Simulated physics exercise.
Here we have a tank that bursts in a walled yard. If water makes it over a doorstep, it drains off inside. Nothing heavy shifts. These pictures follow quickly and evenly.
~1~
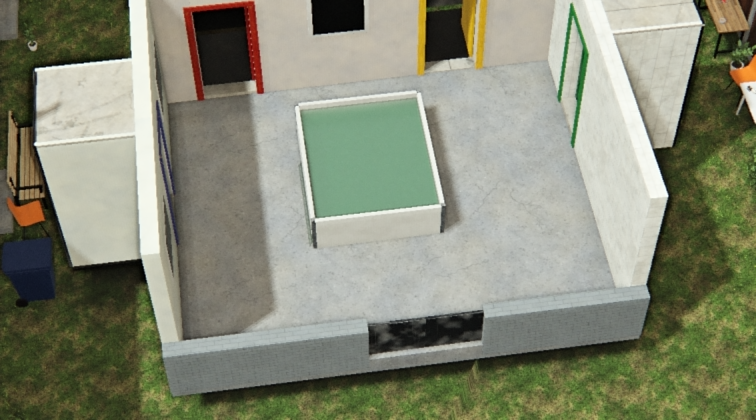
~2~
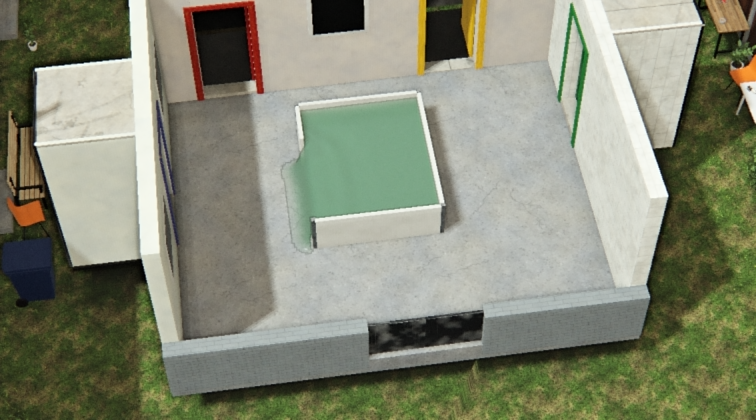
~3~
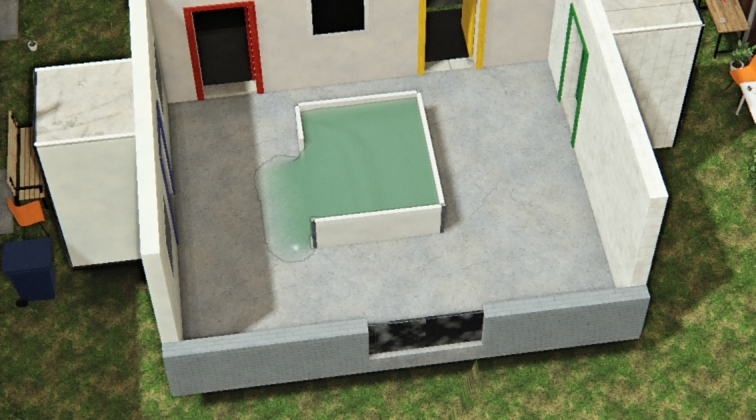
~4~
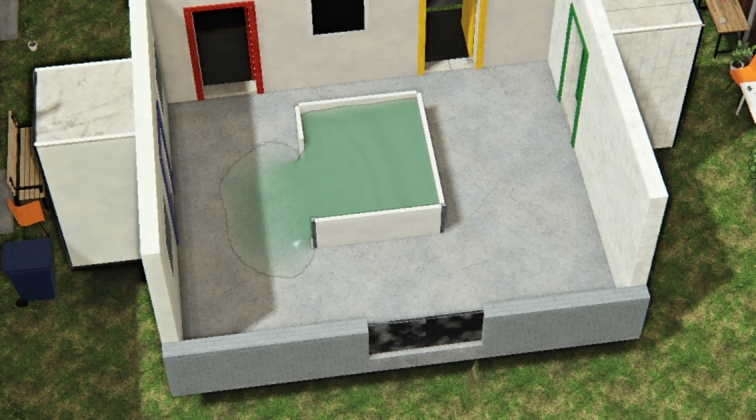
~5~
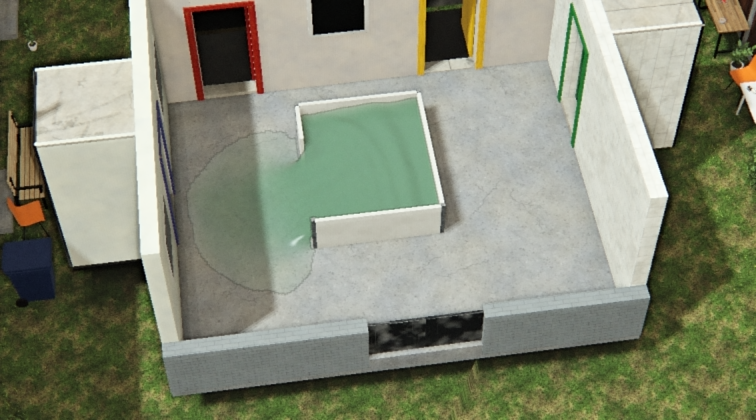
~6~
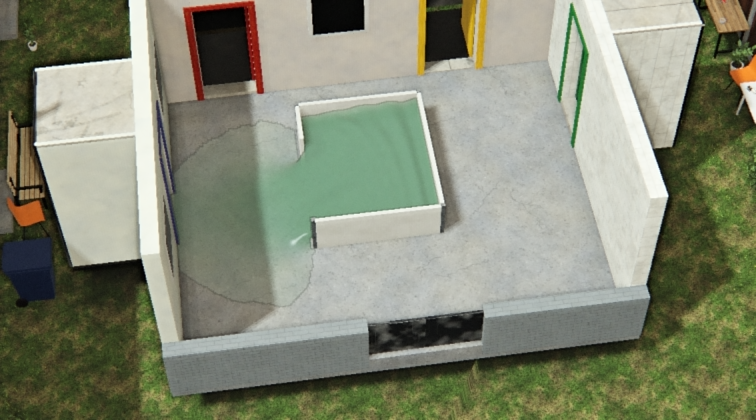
A tank in a walled yard bursts open, and green water spreads left across the floor.
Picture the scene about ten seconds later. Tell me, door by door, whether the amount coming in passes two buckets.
At the green door it stays within two buckets; at the blue door it passes two buckets; at the red door it passes two buckets; at the yellow door it stays within two buckets.
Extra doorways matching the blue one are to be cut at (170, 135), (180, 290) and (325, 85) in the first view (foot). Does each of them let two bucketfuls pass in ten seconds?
Same order as asked - exceeds the limit, exceeds the limit and stays within the limit.
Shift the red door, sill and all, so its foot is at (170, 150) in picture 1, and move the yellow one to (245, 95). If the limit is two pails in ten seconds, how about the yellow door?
Note - yellow: Comes out above.
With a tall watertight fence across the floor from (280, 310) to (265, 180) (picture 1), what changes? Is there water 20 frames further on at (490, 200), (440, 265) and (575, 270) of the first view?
In turn: Clear, covered, covered.
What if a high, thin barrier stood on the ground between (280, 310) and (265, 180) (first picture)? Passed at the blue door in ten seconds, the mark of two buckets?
Looking at it, the blue one doesn't reach it.
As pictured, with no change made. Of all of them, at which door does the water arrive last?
Answer - the one in green.
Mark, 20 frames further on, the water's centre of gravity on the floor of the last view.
Near (286, 221).
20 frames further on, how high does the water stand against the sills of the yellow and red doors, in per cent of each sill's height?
The first comes to about 0 percent, the second to about 160 percent.
A moment on, water covers 25 % of the floor; the green door not reached, the blue door far over two buckets in, the red door not reached, the yellow door not reached.
Next, water covers 30 % of the floor; the green door not reached, the blue door far over two buckets in, the red door wet at the sill, nothing in, the yellow door not reached.
Then, water covers 50 % of the floor; the green door not reached, the blue door far over two buckets in, the red door under two buckets in, the yellow door not reached.
Later, water covers 85 % of the floor; the green door not reached, the blue door far over two buckets in, the red door over two buckets in, the yellow door wet at the sill, nothing in.
In the end, water covers 100 % of the floor; the green door wet at the sill, nothing in, the blue door far over two buckets in, the red door over two buckets in, the yellow door under two buckets in.
